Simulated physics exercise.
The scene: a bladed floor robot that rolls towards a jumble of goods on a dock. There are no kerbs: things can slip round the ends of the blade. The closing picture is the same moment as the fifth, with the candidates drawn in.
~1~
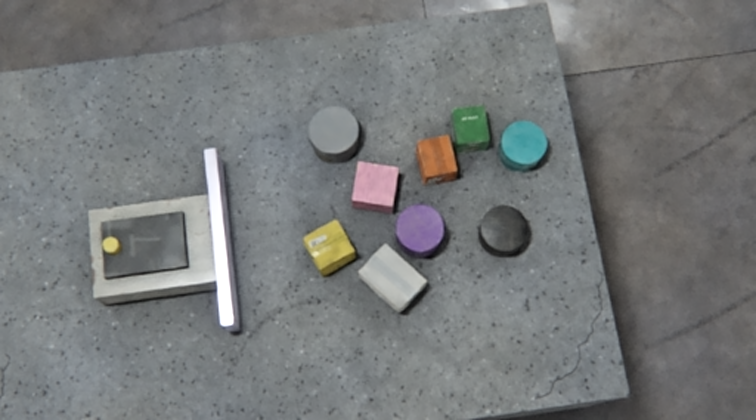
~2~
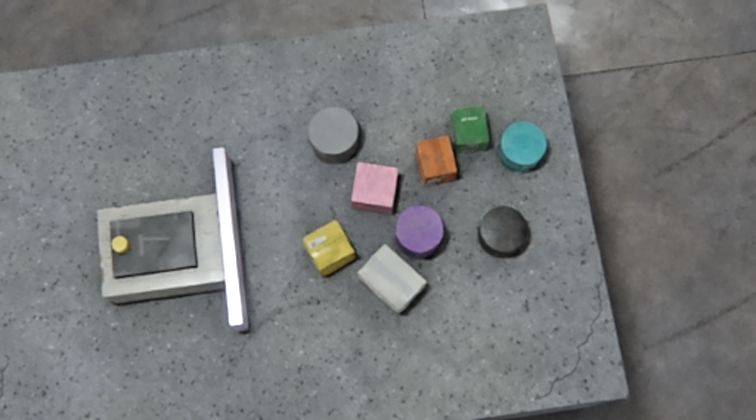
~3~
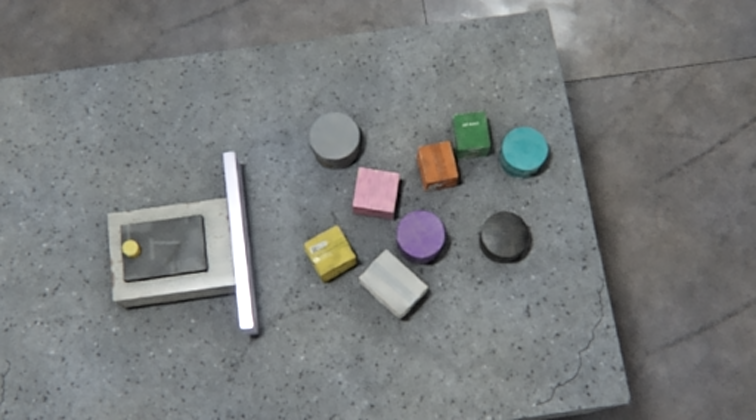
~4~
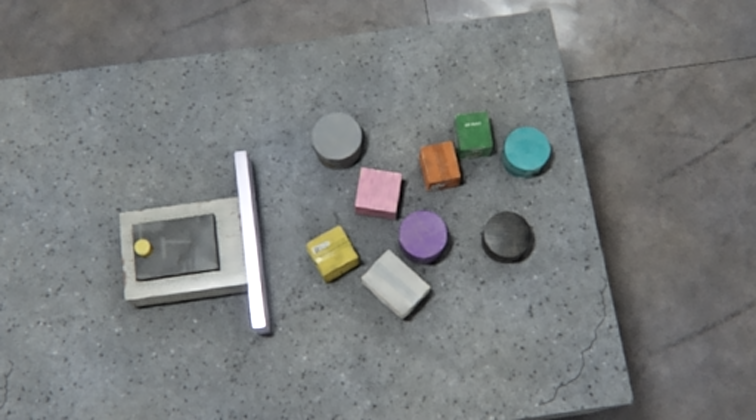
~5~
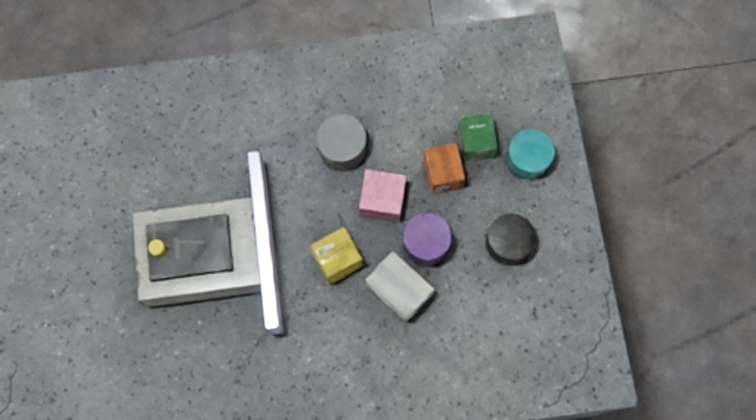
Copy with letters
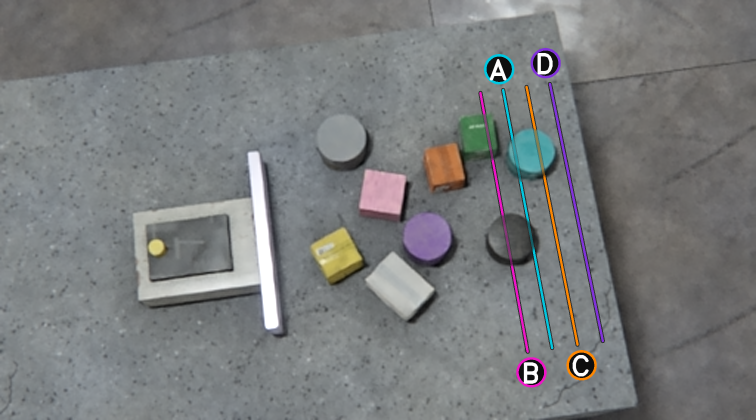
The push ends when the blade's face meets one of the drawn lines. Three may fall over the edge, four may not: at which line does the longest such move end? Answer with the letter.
A.
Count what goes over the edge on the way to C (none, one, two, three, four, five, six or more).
Four.
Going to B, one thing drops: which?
The turquoise pail.
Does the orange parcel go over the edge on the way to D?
By then, yes.
On the marked copy, A at (527, 214); B at (503, 217); C at (551, 211); D at (575, 207).
Following A. Soon after the start, robot (293, 233); grey pail (371, 132); white box (412, 293).
Later, robot (389, 220); black canister (568, 243); turquoise pail (543, 154).
In the end, robot (463, 210); turquoise pail over the edge; black canister over the edge; two fallen.
As for the rest, B is within the limit but short; C drops four; D drops four.
